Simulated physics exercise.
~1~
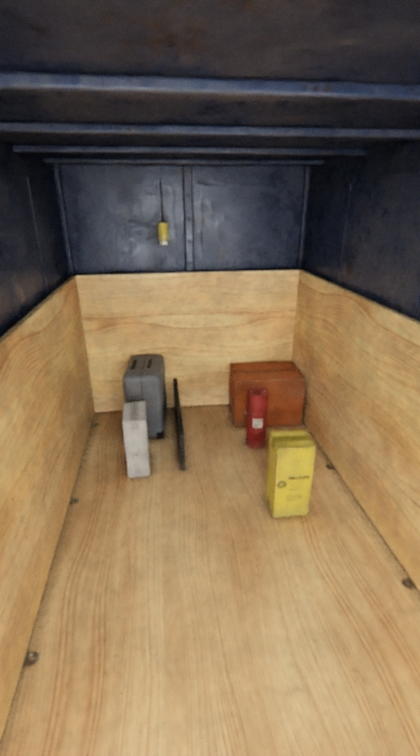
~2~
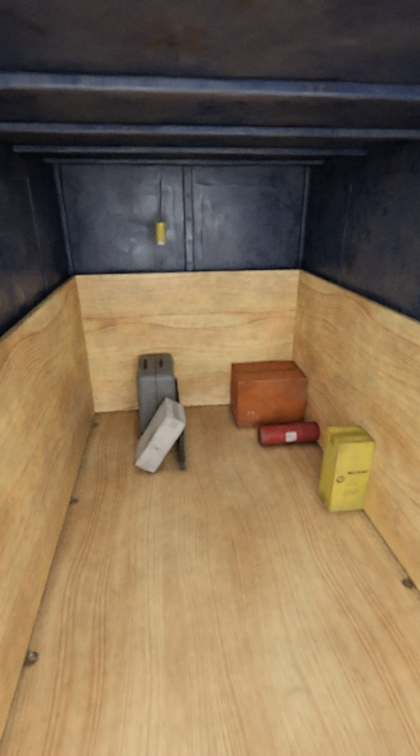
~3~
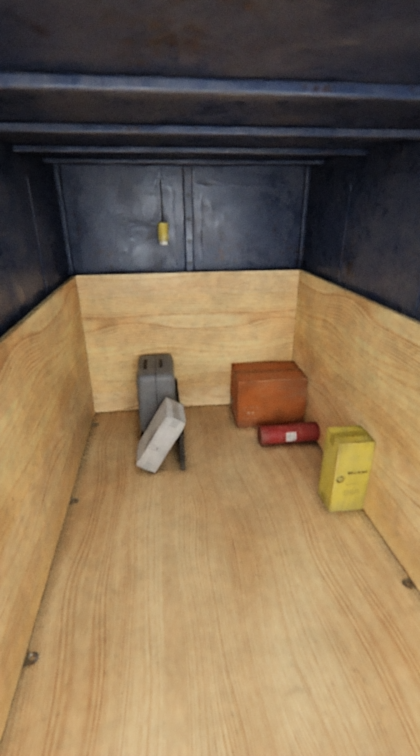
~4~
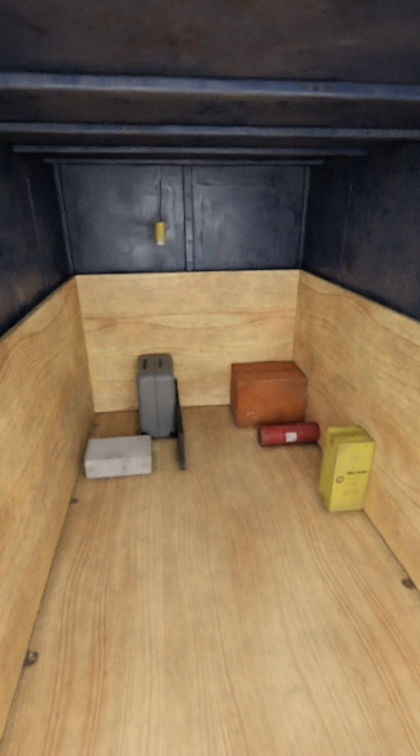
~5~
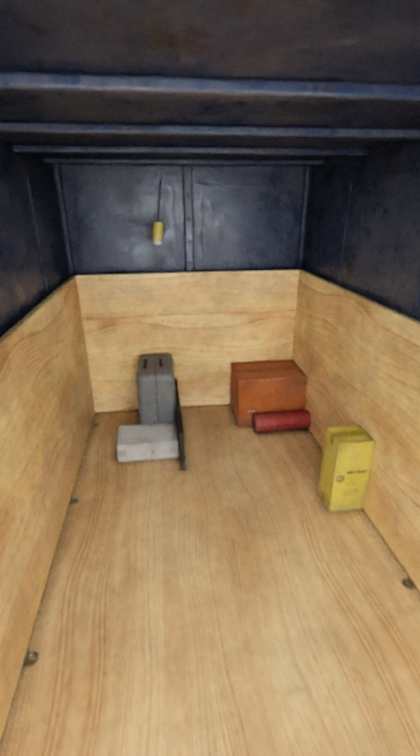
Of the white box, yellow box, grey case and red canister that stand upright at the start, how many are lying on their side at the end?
Two of them are lying on their side at the end, the white box and the red canister.
